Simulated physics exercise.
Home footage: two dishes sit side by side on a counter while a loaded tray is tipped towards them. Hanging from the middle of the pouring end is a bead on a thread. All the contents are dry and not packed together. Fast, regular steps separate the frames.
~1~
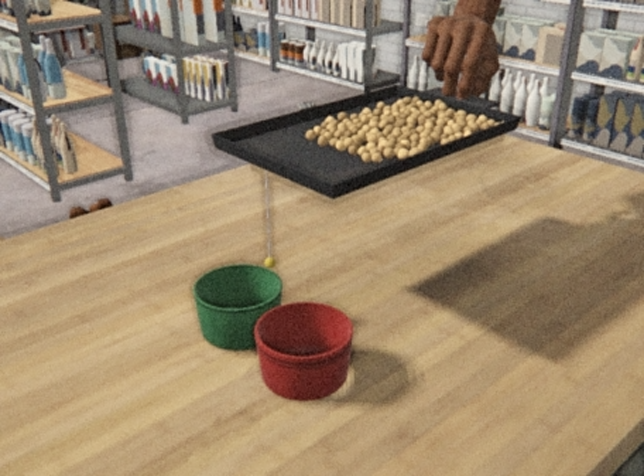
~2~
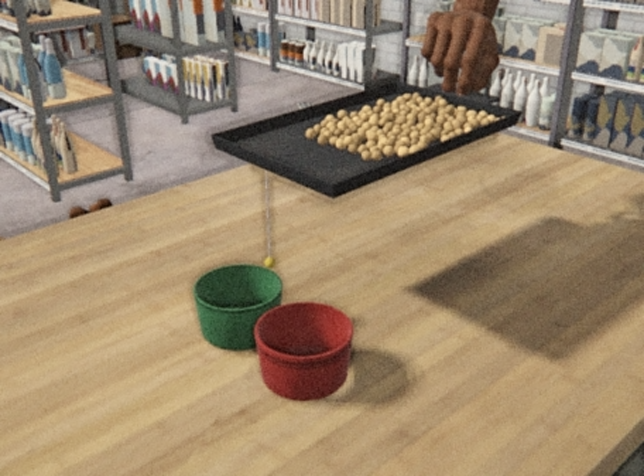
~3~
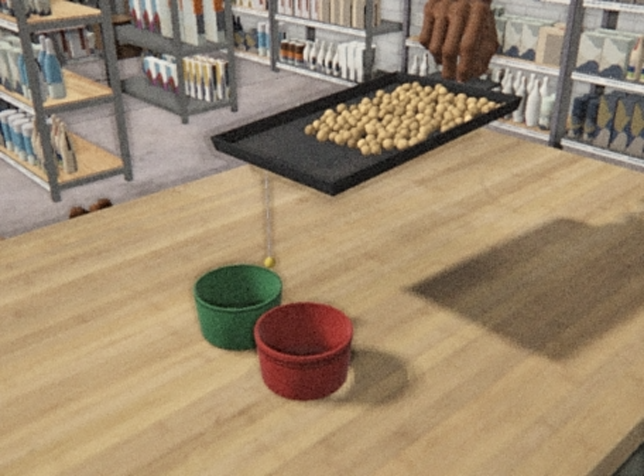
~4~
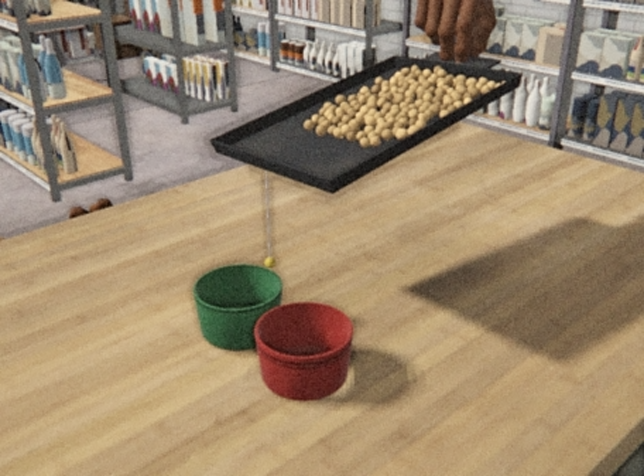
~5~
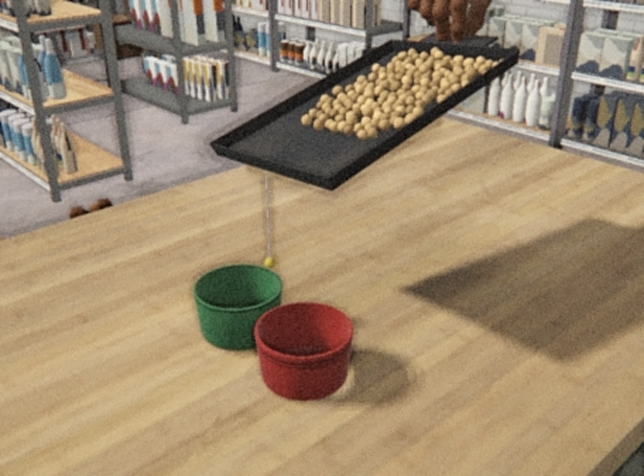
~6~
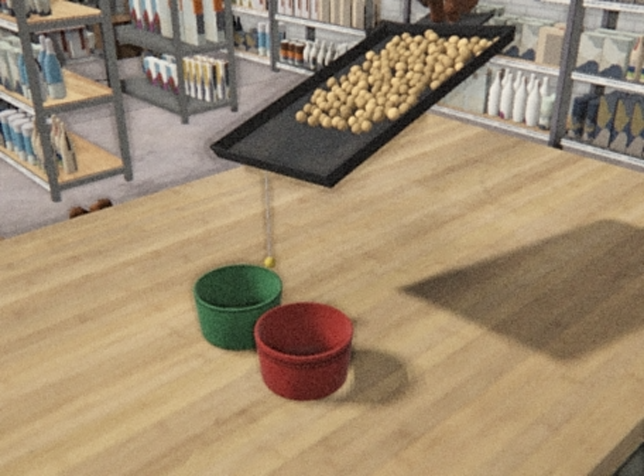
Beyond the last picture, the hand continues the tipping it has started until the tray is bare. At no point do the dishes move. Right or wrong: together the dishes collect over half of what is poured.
Wrong.
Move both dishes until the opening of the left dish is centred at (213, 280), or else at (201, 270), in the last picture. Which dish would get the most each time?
Well, the first go goes to the leftmost dish, and the second to the leftmost dish.
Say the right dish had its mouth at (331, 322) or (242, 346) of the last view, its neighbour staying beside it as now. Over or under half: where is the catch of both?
Try 1: Not up to half; try 2: Not up to half.
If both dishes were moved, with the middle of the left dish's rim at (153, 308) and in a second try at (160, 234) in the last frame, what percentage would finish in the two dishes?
0 %, then 70 %.
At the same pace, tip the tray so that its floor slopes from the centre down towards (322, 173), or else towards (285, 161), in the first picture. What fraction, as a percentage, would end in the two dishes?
Lab note: Case 1 near 80 %, case 2 near 50 %.
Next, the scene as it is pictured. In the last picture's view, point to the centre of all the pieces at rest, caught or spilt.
Near (194, 303), more or less.
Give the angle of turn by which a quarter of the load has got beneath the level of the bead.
Roughly 70 degrees of turn.
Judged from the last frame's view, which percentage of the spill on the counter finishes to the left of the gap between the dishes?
Some 100 %.
Soon after the last picture, tray tipped steeply; about two thirds on the tray; a stray few in the left dish; a stray few outside both; about a quarter in the air.
A little later, tray tipped past a quarter turn; about a quarter on the tray; a small part in the left dish; about half outside both; about a quarter in the air.
Later still, tray tipped past a quarter turn; about a quarter in the left dish; most outside both.
At rest, tray tipped past a quarter turn; none in the right dish; about a quarter in the left dish; most outside both.
